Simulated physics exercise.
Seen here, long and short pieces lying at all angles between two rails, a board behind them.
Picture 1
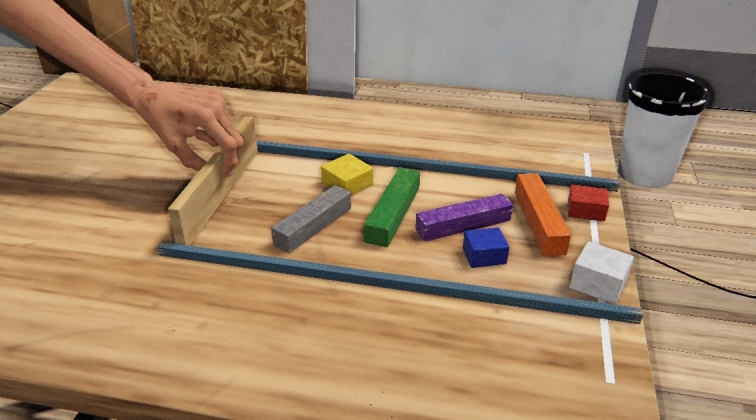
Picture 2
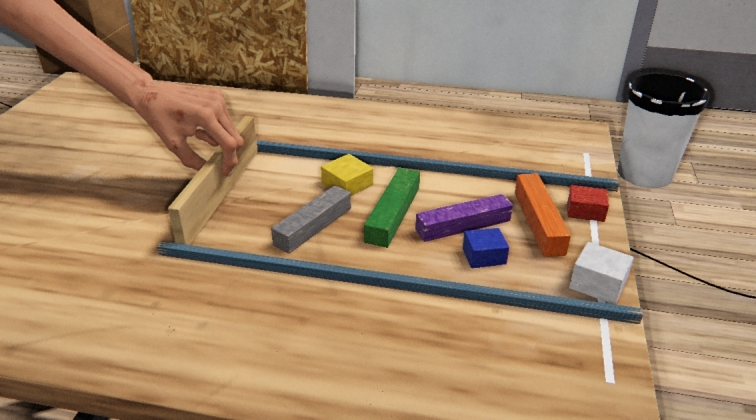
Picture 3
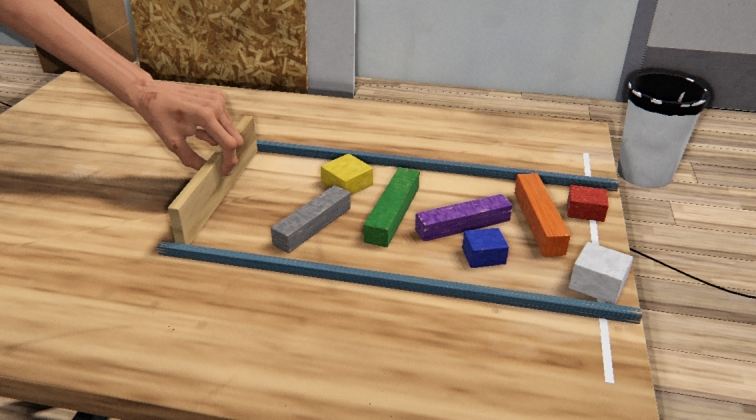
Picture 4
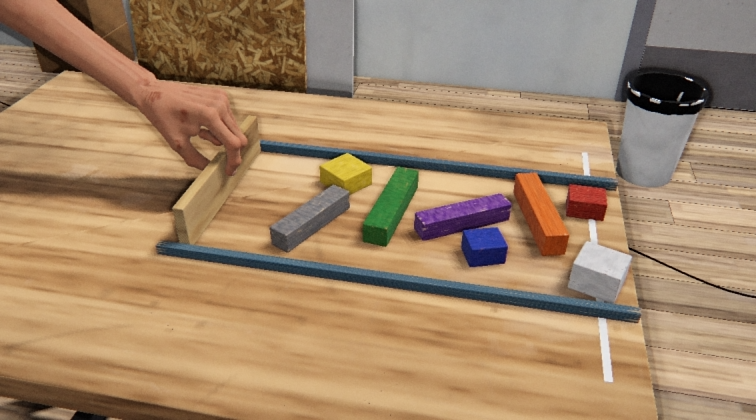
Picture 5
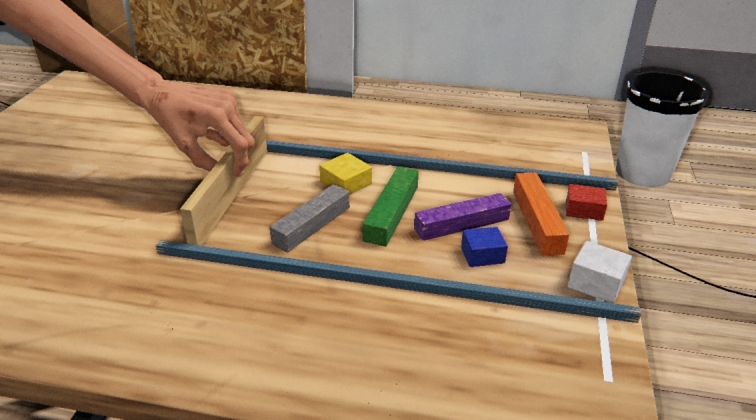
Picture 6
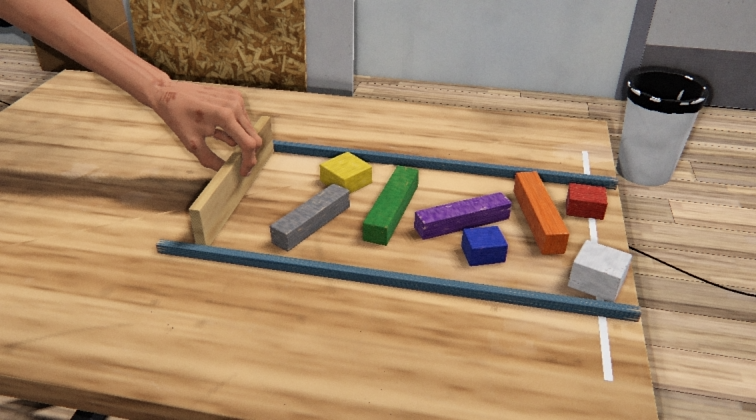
On a wooden tabletop, a hand held a board upright behind scattered coloured blocks lying between two blue rails, then slid it slightly to the right while the blocks stayed put.
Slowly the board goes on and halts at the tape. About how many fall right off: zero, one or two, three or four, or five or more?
Outcome: The number that fall off is five or more.
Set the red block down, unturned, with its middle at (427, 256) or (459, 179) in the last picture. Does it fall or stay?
In that order, it tumbles off; falls.
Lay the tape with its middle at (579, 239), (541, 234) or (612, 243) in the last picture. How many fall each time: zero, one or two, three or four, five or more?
The falls would be more than four; 3 or 4; five or more.
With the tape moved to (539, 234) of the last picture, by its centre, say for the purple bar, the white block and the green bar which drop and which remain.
The purple bar holds on; the white block goes over; the green bar survives.
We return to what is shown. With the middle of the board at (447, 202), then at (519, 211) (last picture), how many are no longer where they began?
At the one place 6, at the other 8.
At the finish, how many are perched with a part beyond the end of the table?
1 of them.
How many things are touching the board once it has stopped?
The number is 2.
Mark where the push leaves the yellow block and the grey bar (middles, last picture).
The yellow block stops around (613, 197); the grey bar around (610, 253).
A little later, none off yet; white block at rest near (600, 271); red block at rest near (586, 201); orange bar at rest near (539, 211).
Next, none off yet; white block moving near (611, 273); red block shifted about its own width near (612, 205); orange bar shifted a little near (579, 215).
When it is over, the number that fall off is five or more; down, green bar, purple bar, blue block, orange bar, red block and white block.
